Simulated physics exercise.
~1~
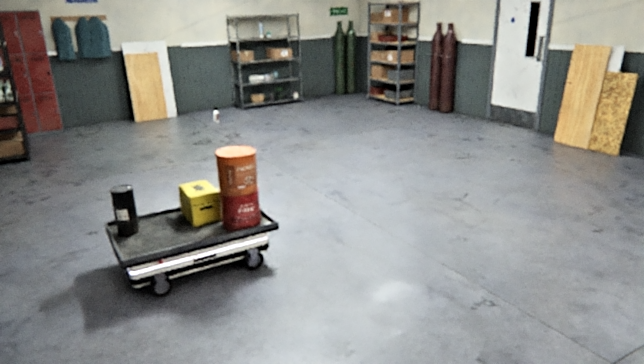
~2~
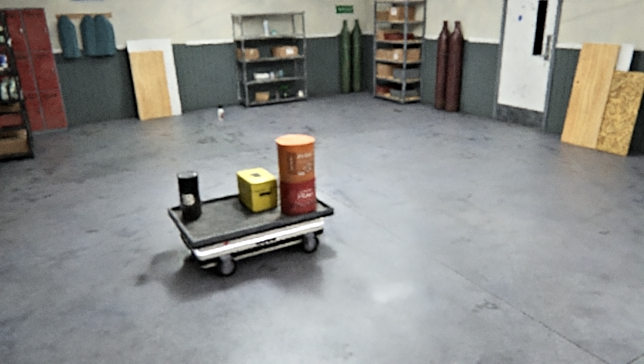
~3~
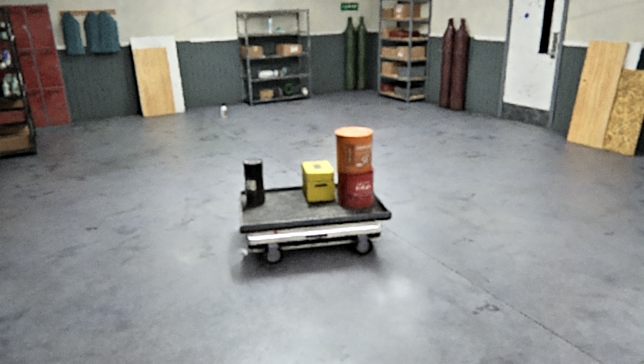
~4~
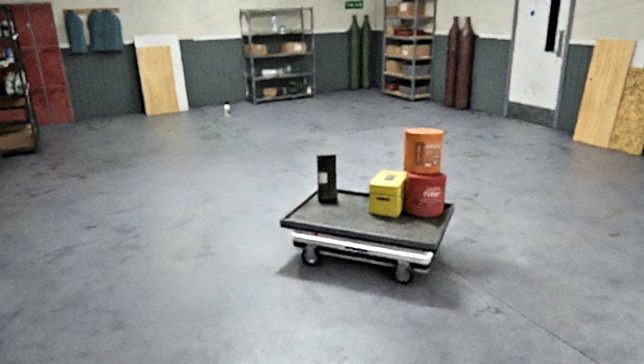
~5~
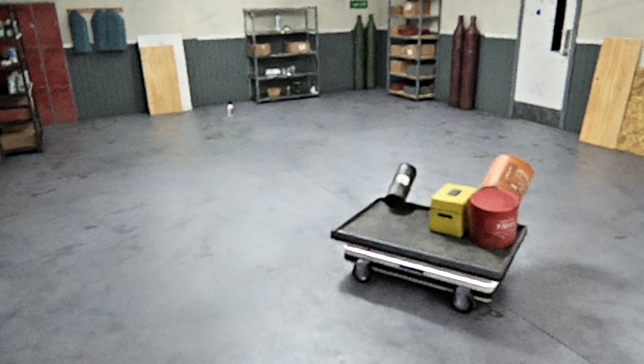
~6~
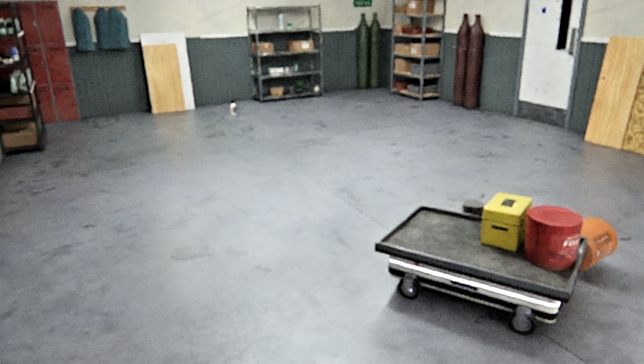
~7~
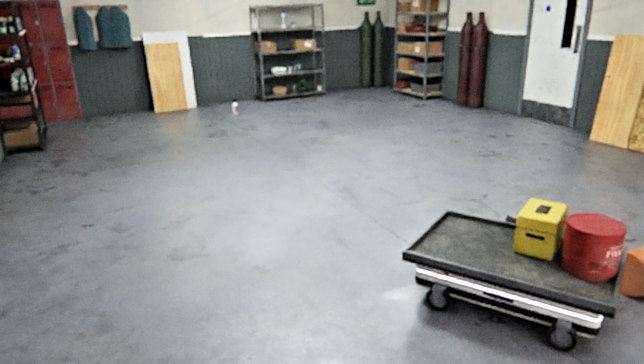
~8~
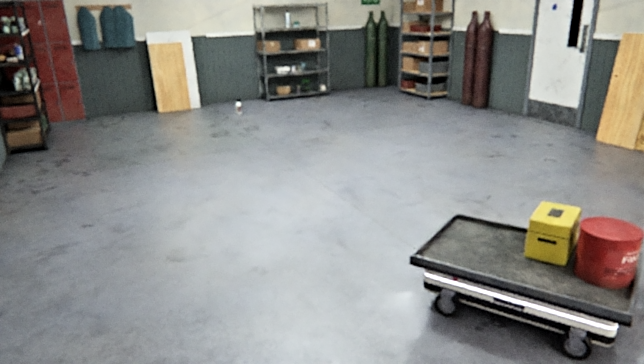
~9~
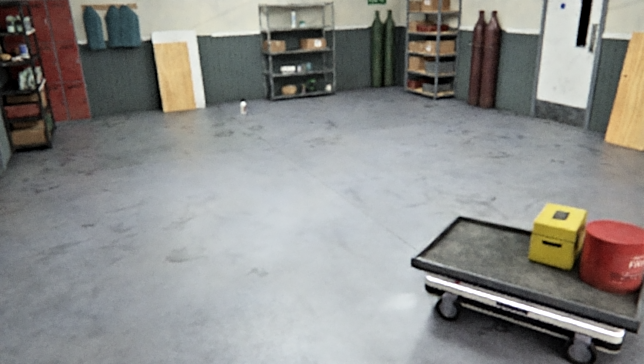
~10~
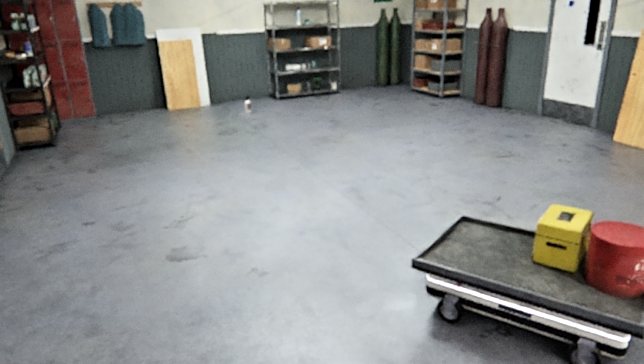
The clip opens on a flat black cart in a workshop, carrying a black canister, a yellow toolbox, and an orange pail stacked on a red one. The cart rolls to the right and swings round toward the viewer. As it turns, the canister tilts and the orange pail tips away from the red pail beneath it. The orange pail then drops off the right side while the canister topples over the far edge. The cart slows and stops at the lower right, with the yellow toolbox and the red pail still standing on its deck.
